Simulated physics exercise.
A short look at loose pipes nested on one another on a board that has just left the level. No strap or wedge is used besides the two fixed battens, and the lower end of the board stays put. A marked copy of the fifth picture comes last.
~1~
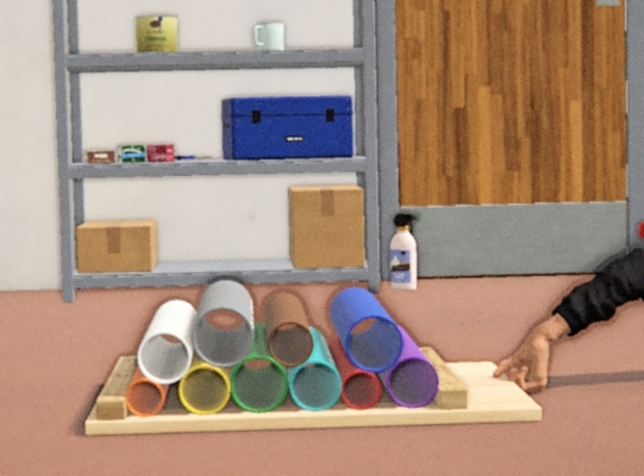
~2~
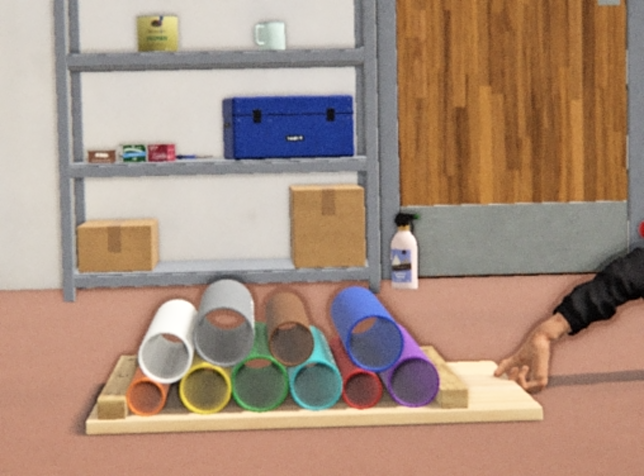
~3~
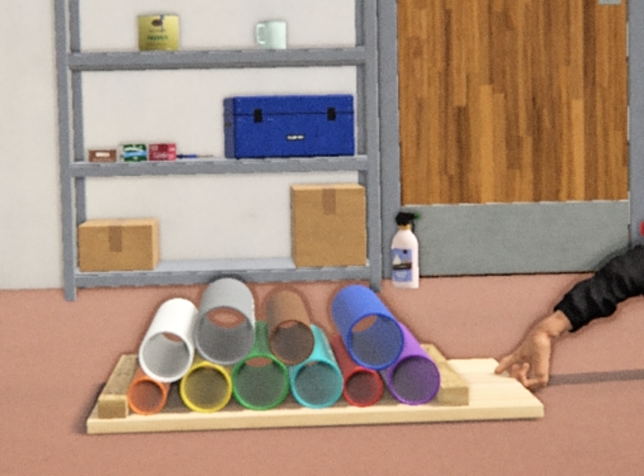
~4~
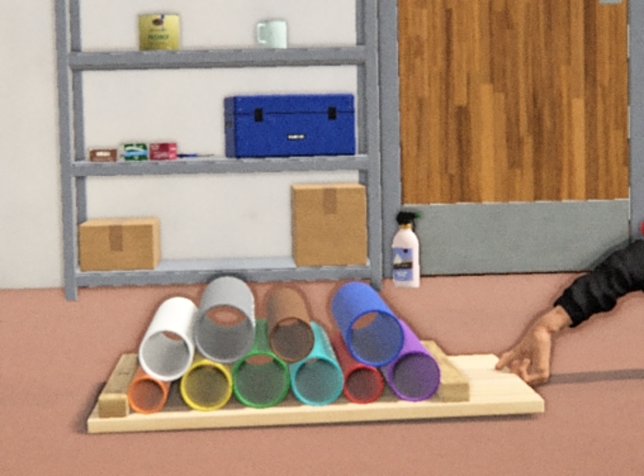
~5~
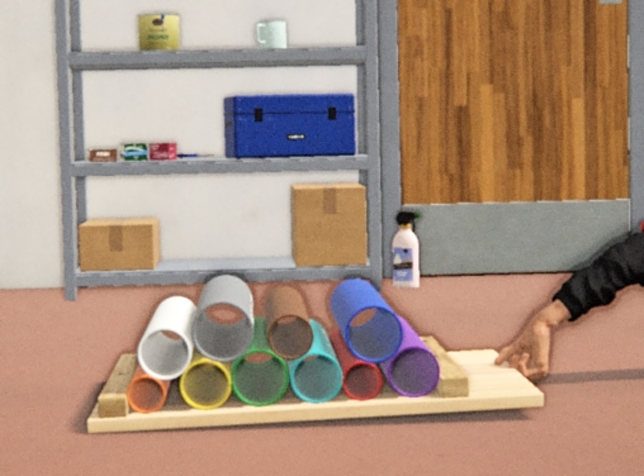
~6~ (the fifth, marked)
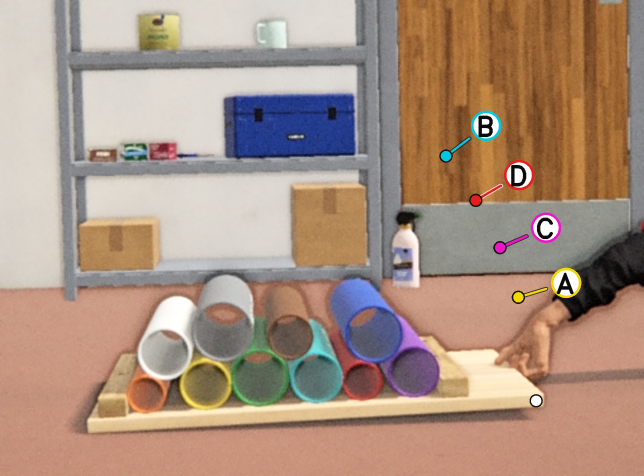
The clip opens on coloured pipes nested in two rows between wooden blocks on a pale board, with a hand at its right end and shelves and a door behind. The hand raises that end very slightly, tilting the board a little, while the pipes stay nested with no visible rolling.
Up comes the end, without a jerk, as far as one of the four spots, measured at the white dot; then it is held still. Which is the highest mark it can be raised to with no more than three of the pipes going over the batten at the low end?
Stop at B.
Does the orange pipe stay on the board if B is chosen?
The orange pipe: Yes.
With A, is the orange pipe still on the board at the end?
The orange pipe: Yes.
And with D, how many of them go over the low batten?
With D, two.
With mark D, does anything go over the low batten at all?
Yes, at D.
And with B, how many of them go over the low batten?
At B the number is two.
On the marked copy, A at (518, 297); B at (446, 156); C at (500, 248); D at (476, 200); the white dot at (536, 401).
With B. Early on, board at 20°.
Further on, board at 36°.
At the end, board at 36°, two over the low batten (white, grey).
As for the rest, A one over the low batten (white); C two over the low batten (white, grey); D two over the low batten (white, grey).
